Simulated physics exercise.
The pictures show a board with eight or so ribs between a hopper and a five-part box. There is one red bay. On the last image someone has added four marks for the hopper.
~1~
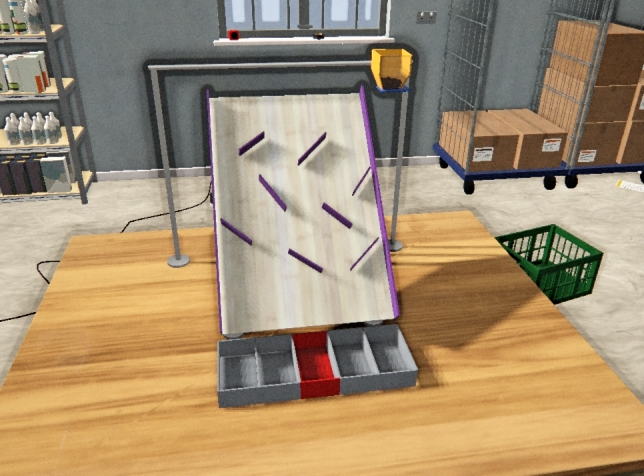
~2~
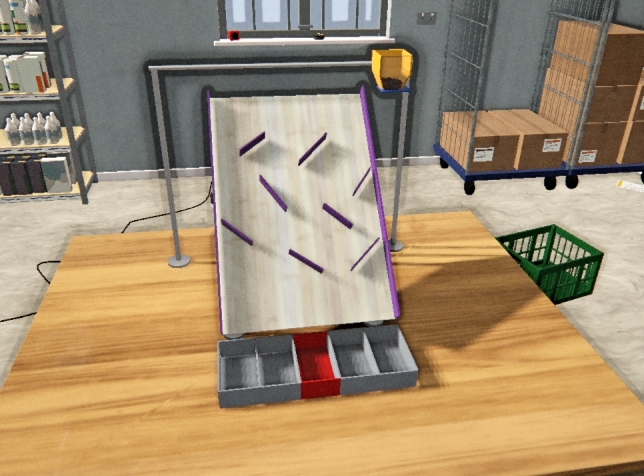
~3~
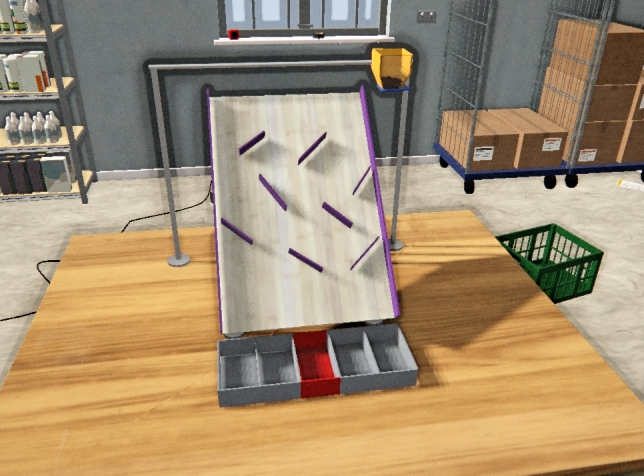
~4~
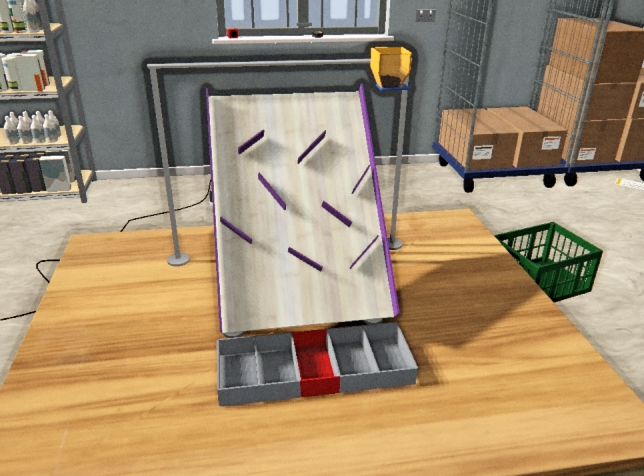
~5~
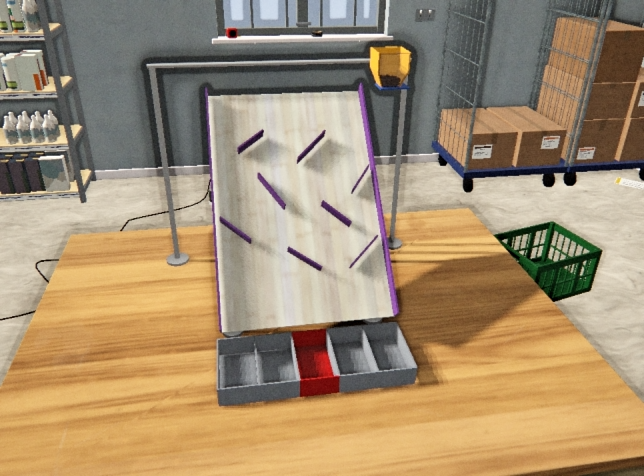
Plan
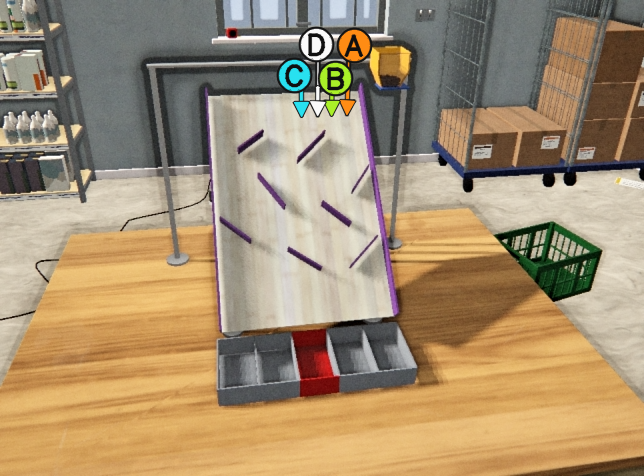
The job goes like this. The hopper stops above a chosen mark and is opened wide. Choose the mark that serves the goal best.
Use mark A.
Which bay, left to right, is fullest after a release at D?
It is the fourth one.
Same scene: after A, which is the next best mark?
B.
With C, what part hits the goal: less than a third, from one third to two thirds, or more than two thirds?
Less than a third.
On the marked copy, mark A meets the board at (347, 109); mark B meets the board at (331, 110); mark C meets the board at (301, 111); mark D meets the board at (317, 110).
If A is chosen, about half in the red bay, about a third in other bays, a small part held on the board, a small part outside the box.
If B is chosen, about a quarter in the red bay, about half in other bays, about a quarter outside the box.
If C is chosen, none in the red bay, most in other bays, a small part outside the box.
If D is chosen, a small part in the red bay, most in other bays, a small part outside the box.
